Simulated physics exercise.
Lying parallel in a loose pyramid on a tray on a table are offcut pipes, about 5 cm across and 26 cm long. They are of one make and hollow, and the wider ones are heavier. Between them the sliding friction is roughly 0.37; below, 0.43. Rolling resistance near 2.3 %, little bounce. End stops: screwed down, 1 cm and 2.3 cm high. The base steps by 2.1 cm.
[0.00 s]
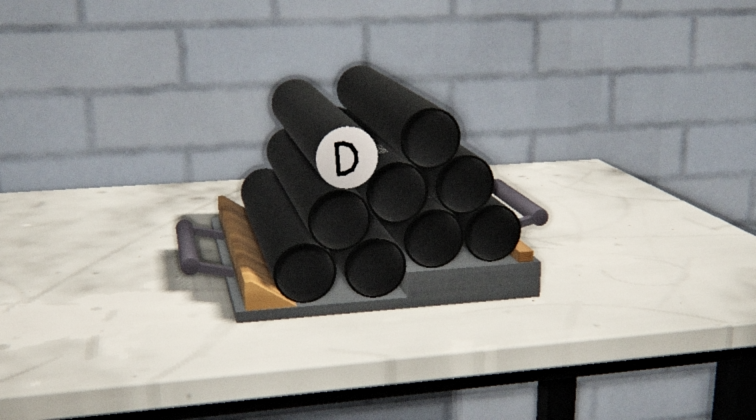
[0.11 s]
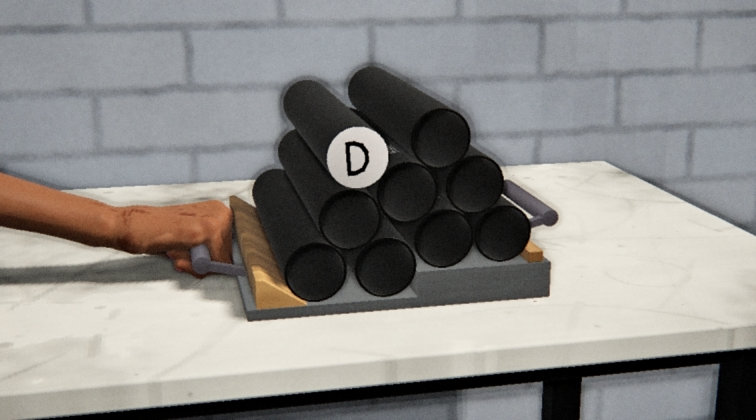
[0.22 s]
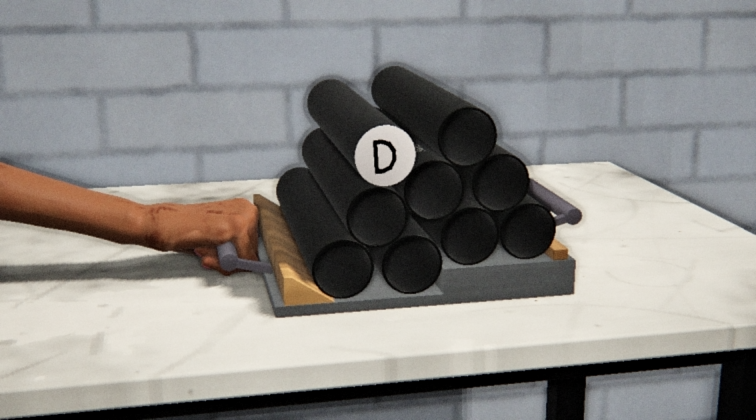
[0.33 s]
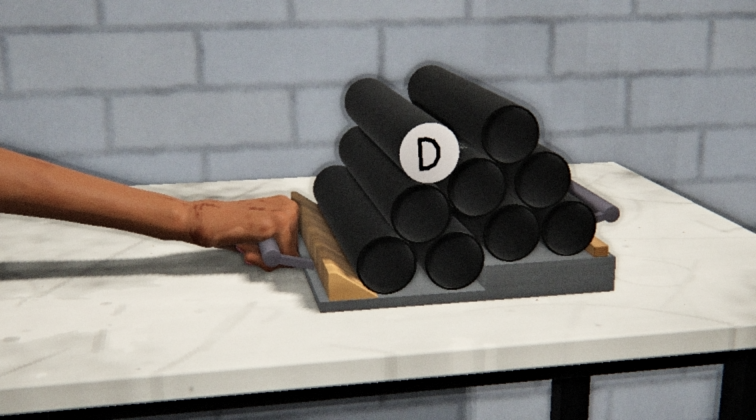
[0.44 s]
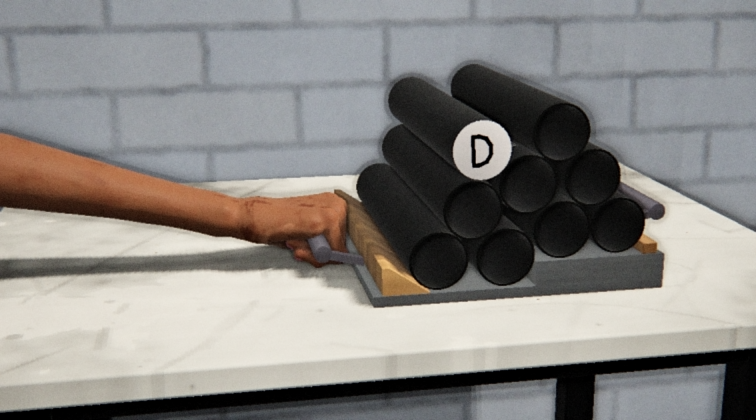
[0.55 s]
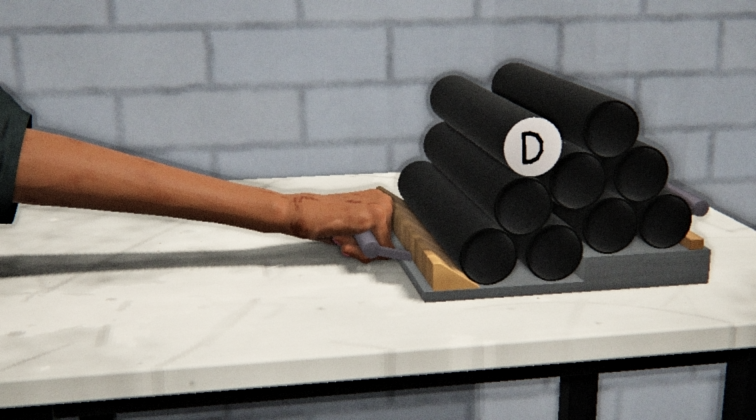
At the start, black cylinders, one with a white end marked D, lie stacked on a grey tray on a marble-topped table against a brick wall. A hand comes in from the left and grasps the tray's handle, then slides the tray steadily to the right, the stack keeping its shape.
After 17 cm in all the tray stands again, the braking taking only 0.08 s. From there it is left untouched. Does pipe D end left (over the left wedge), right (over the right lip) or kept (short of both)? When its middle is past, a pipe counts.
Pipe D: Kept.
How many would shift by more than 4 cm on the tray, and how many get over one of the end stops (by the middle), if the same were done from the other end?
Counts: 1, then 1.
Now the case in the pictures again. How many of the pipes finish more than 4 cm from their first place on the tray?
Count: 0.
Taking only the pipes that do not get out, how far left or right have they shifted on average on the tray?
Some 0 cm rightwards.
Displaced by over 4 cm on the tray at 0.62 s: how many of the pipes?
That would be 0 by then, I'd say.
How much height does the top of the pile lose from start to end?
I'd put it at some 0 cm lower than at the start.
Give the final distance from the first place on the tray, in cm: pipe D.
Pipe D: 0.
After 0.62 s, tray 17 cm along; 0 now displaced over 4 cm; not one over the end stops; D in place (moves measured on the tray).
After 0.78 s, tray 17 cm along; 0 now displaced over 4 cm; not one over the end stops; D in place.
In the end, by 1.0 s, 0 moved over 4 cm; not one over the end stops; D in place; top of the pile 15 cm high, from 15 cm.
